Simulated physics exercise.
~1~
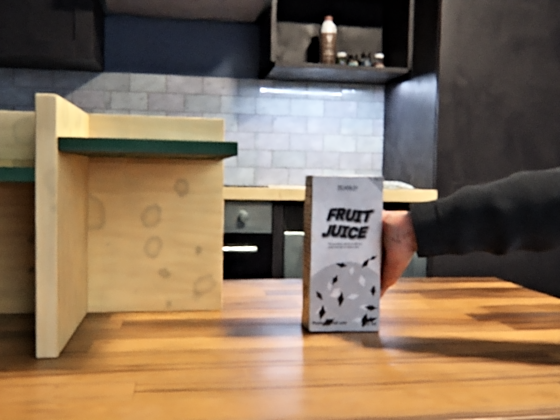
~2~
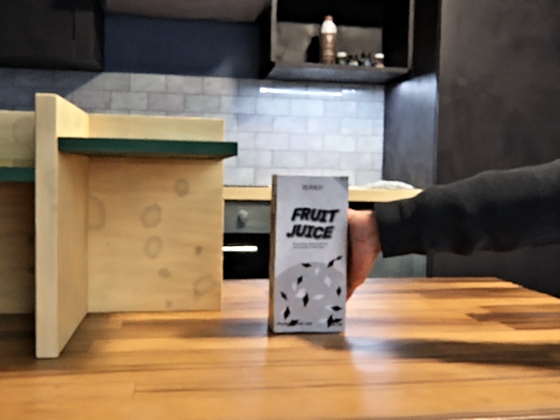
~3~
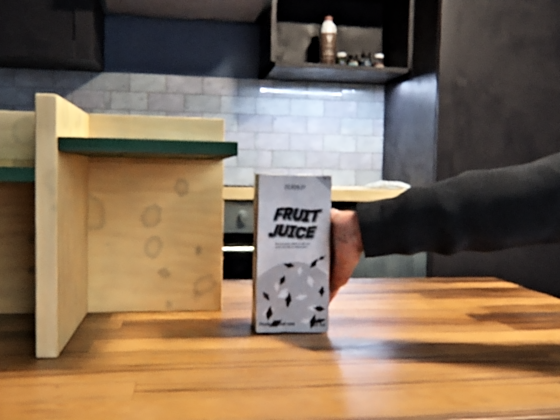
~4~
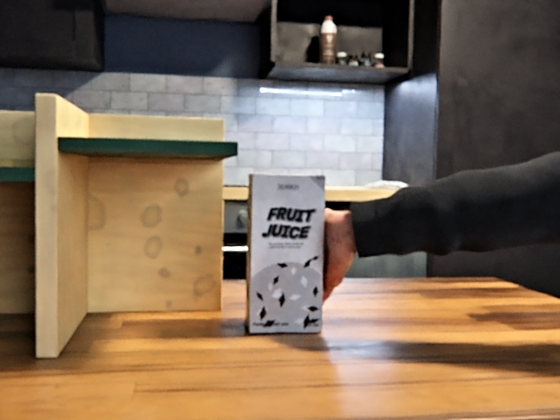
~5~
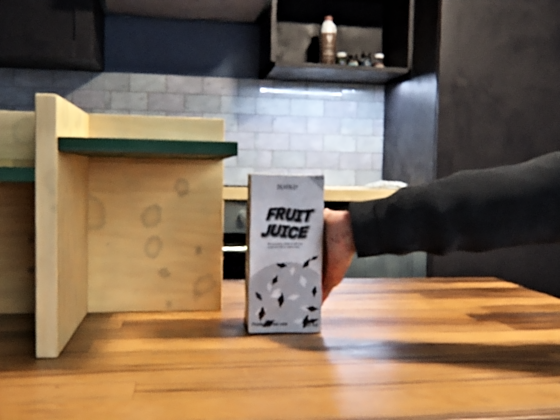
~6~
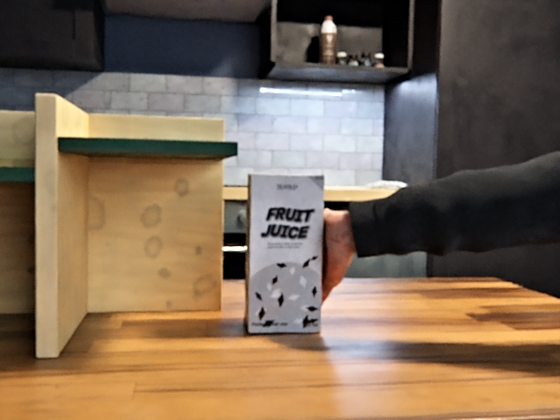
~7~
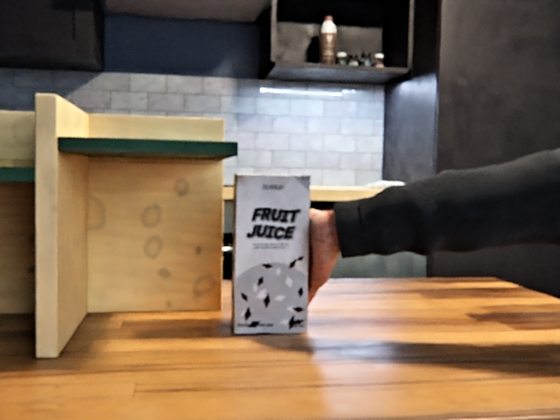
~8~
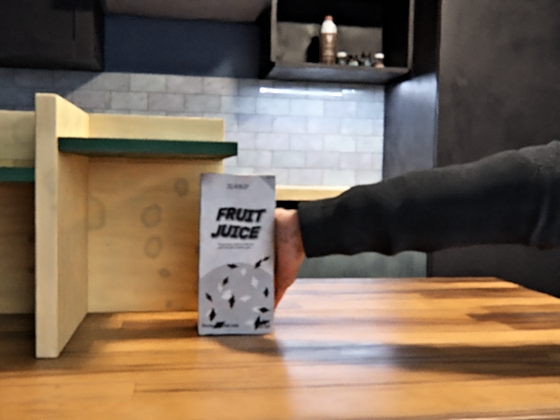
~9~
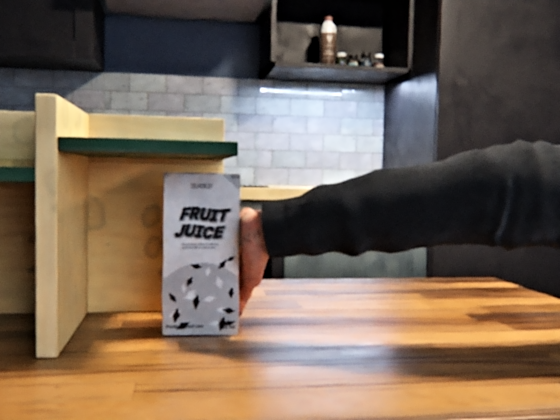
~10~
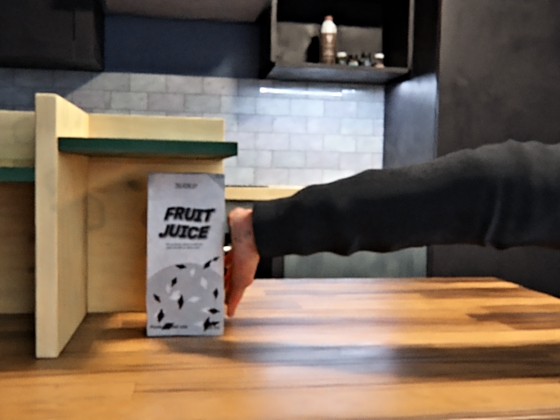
The video shows a hand in a dark sleeve sliding an upright white fruit juice carton leftward across a wooden table, pausing briefly midway, then continuing toward a low green-edged wooden shelf until the carton stands beneath it, with the hand still beside it.
